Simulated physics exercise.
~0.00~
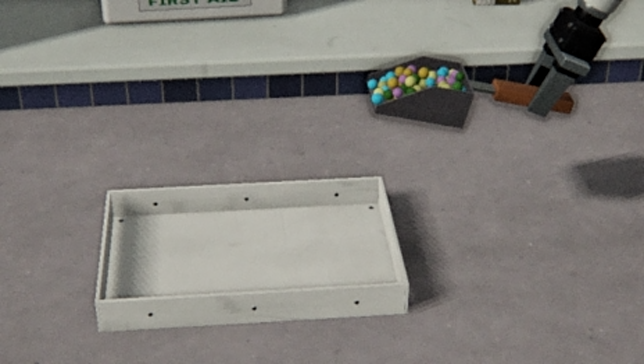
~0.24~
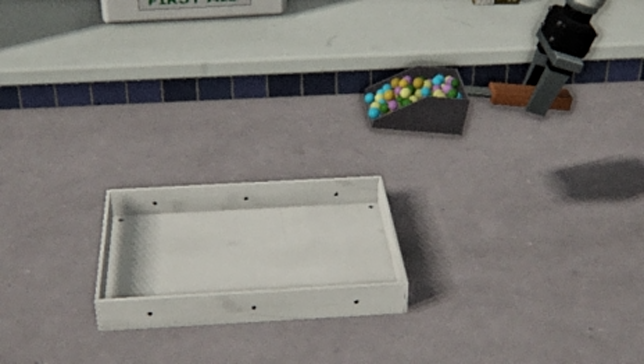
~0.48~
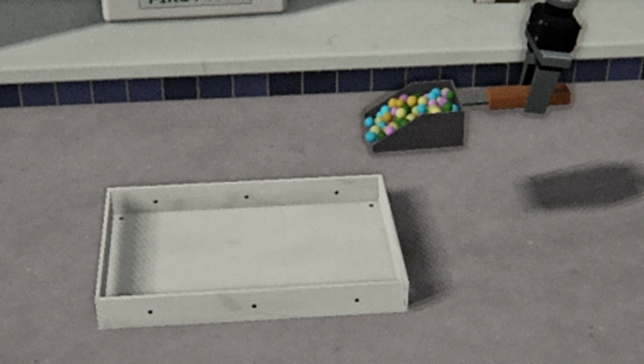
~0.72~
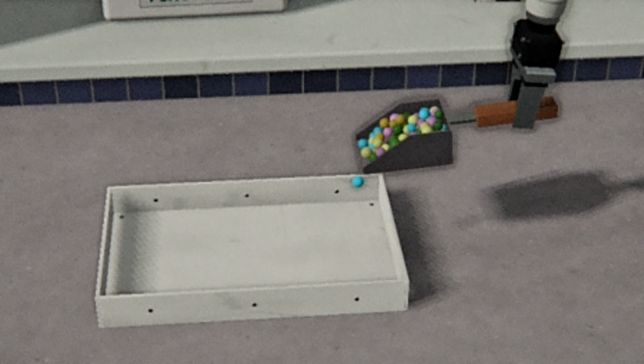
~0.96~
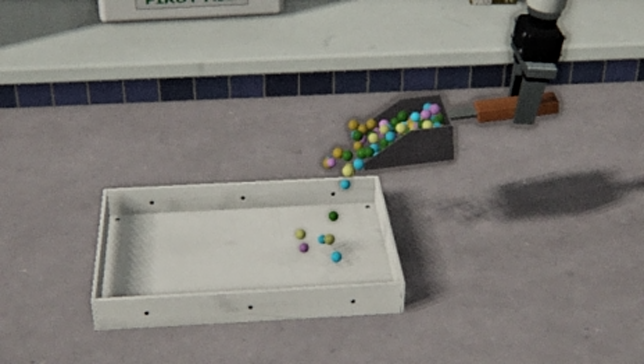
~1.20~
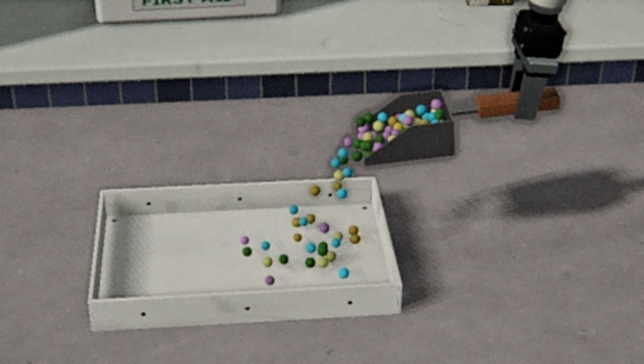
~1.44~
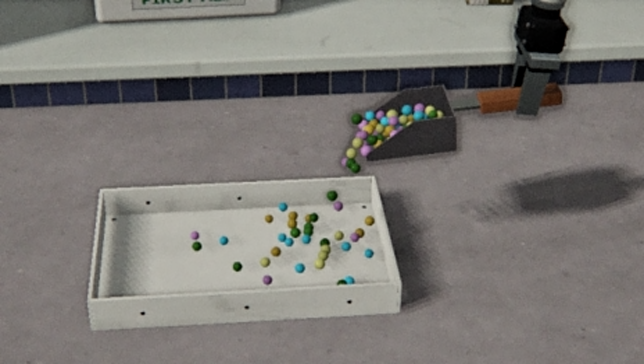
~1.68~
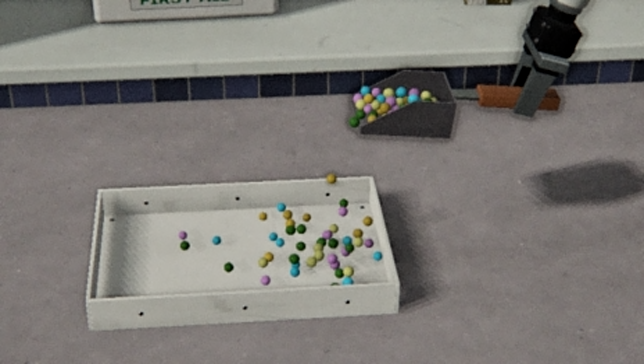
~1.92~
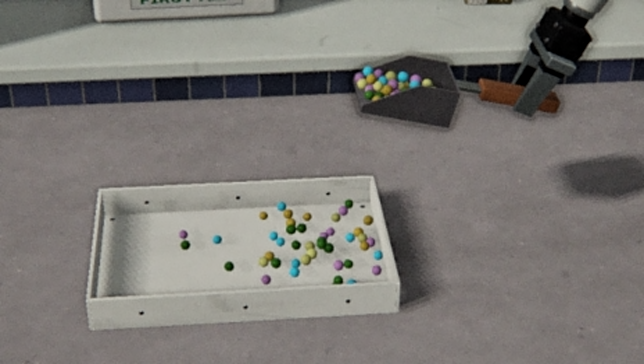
In the video, a black gripper lowers and tips a dark scoop of colourful round sweets beside a white tray, spilling many into it. The scoop then tilts back and rises, still holding a heap, while the spilled sweets lie scattered mostly across the tray's right side.
